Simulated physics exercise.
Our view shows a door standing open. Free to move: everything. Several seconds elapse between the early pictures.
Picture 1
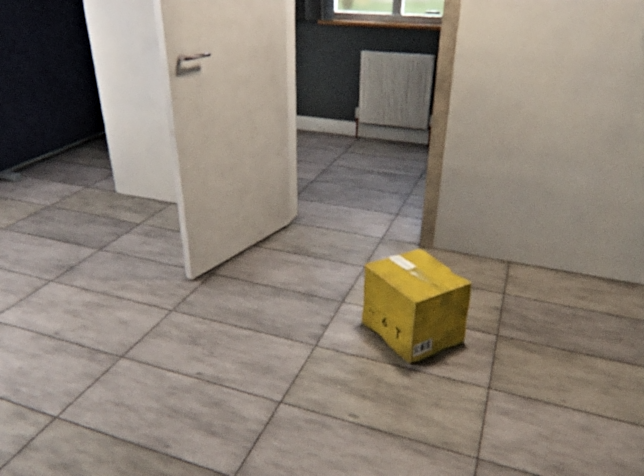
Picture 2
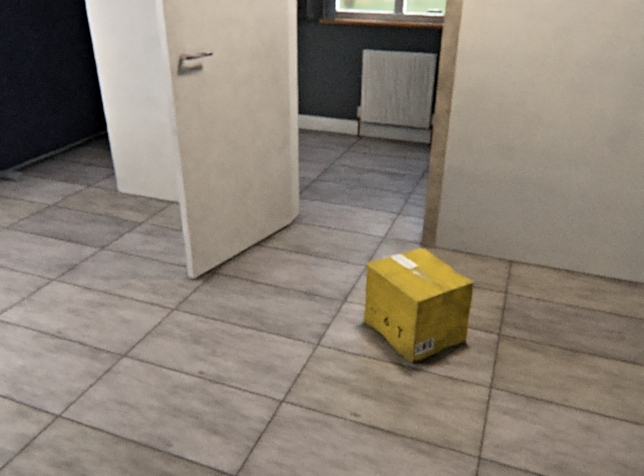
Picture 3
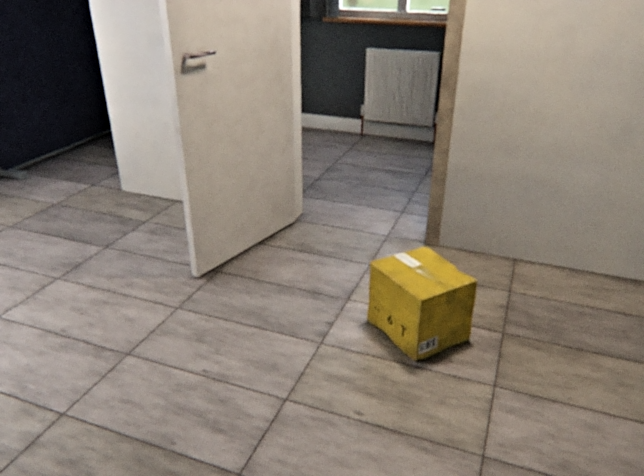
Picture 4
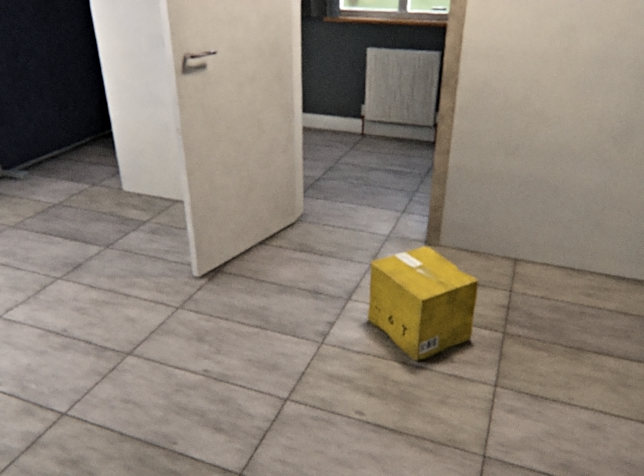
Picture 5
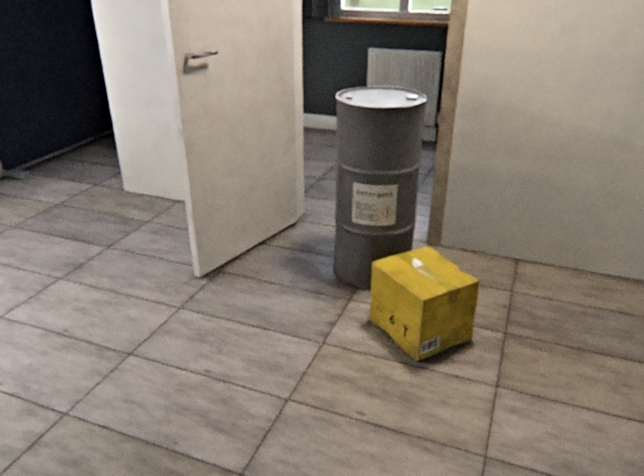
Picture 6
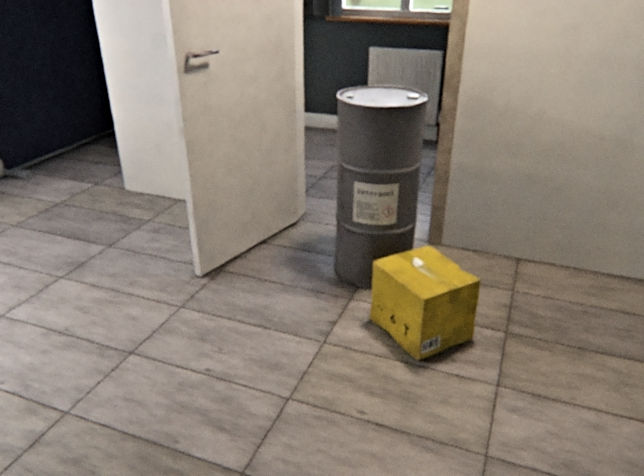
Yellow box sitting still on a tiled floor near an open door, a grey drum suddenly appearing behind it.
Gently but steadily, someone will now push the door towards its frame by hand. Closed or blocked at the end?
The door gets held open.
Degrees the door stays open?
About 50°.
Then, 0.40 s on from there, open by 95°.
Then, 0.70 s on from there, open by 78°.
Then, 0.90 s on from there, open by 66°.
Then, 1.10 s on from there, open by 52°.
In the end, open by 49°; both unmoved. At the end, from the last picture's camera, grey drum near (379, 188).
